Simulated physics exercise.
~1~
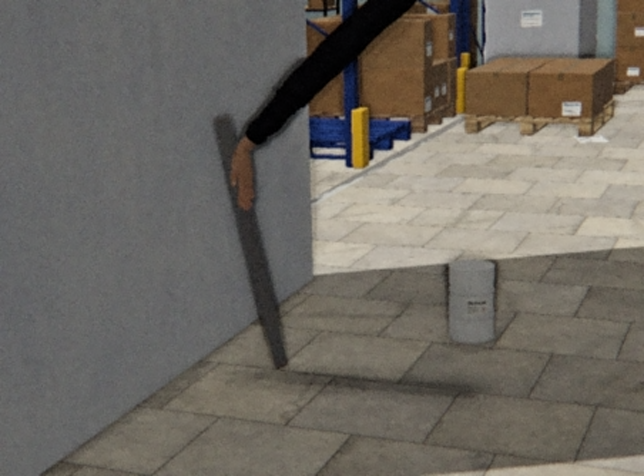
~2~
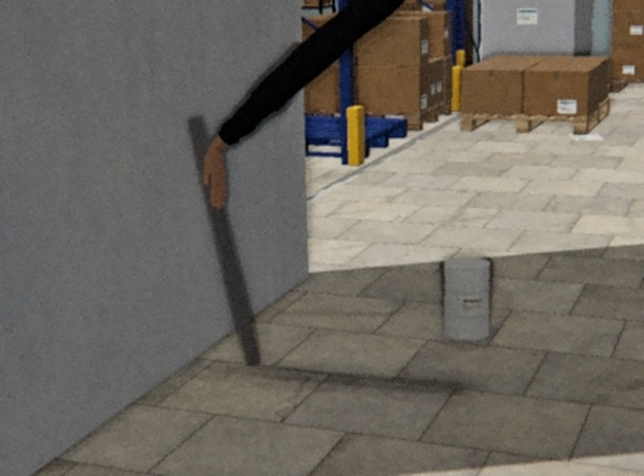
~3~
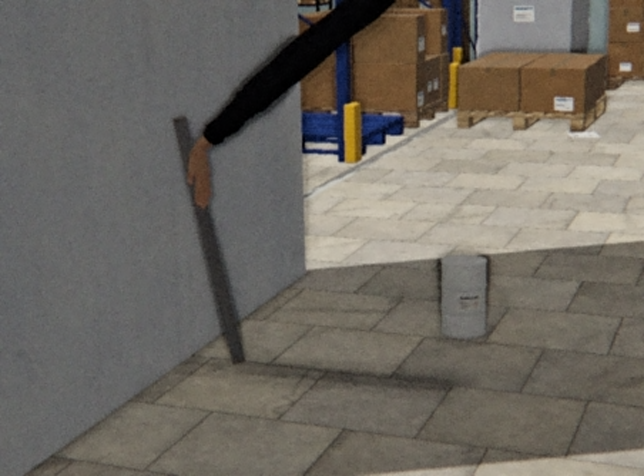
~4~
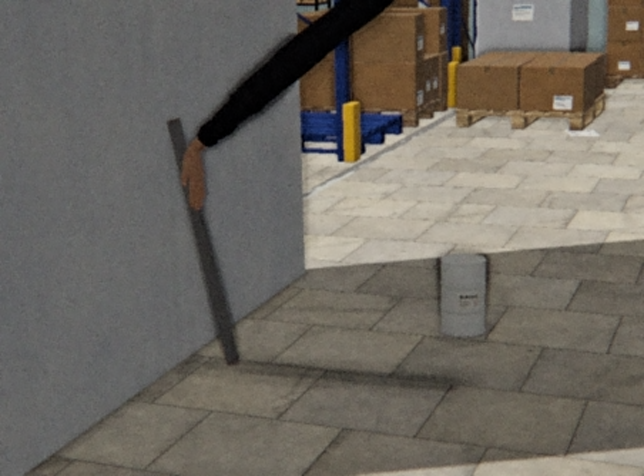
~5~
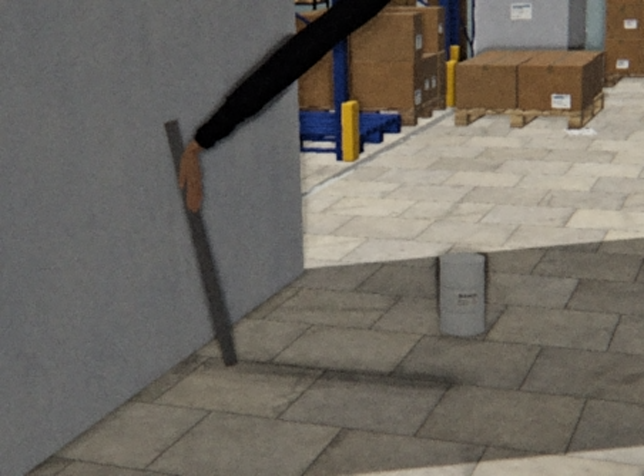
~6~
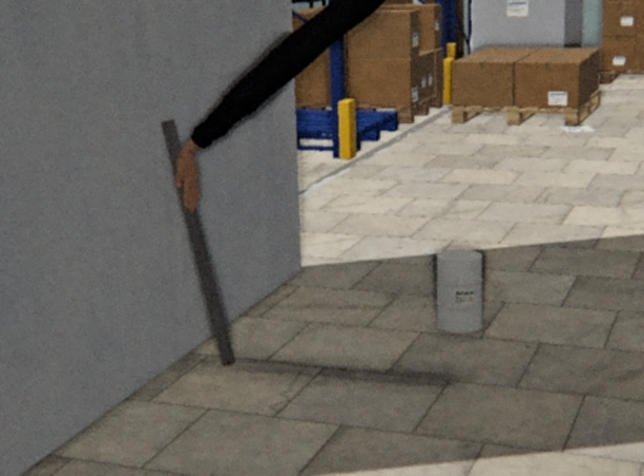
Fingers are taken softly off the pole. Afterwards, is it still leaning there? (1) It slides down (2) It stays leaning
It stays leaning.
Then, 0.60 s after the last picture, nothing has stirred.
Then, 1.50 s after the last picture, grey pole resting near (198, 245).
At rest, both in place. Seen from the same camera at the end, grey pole near (198, 245). The pole stays up.
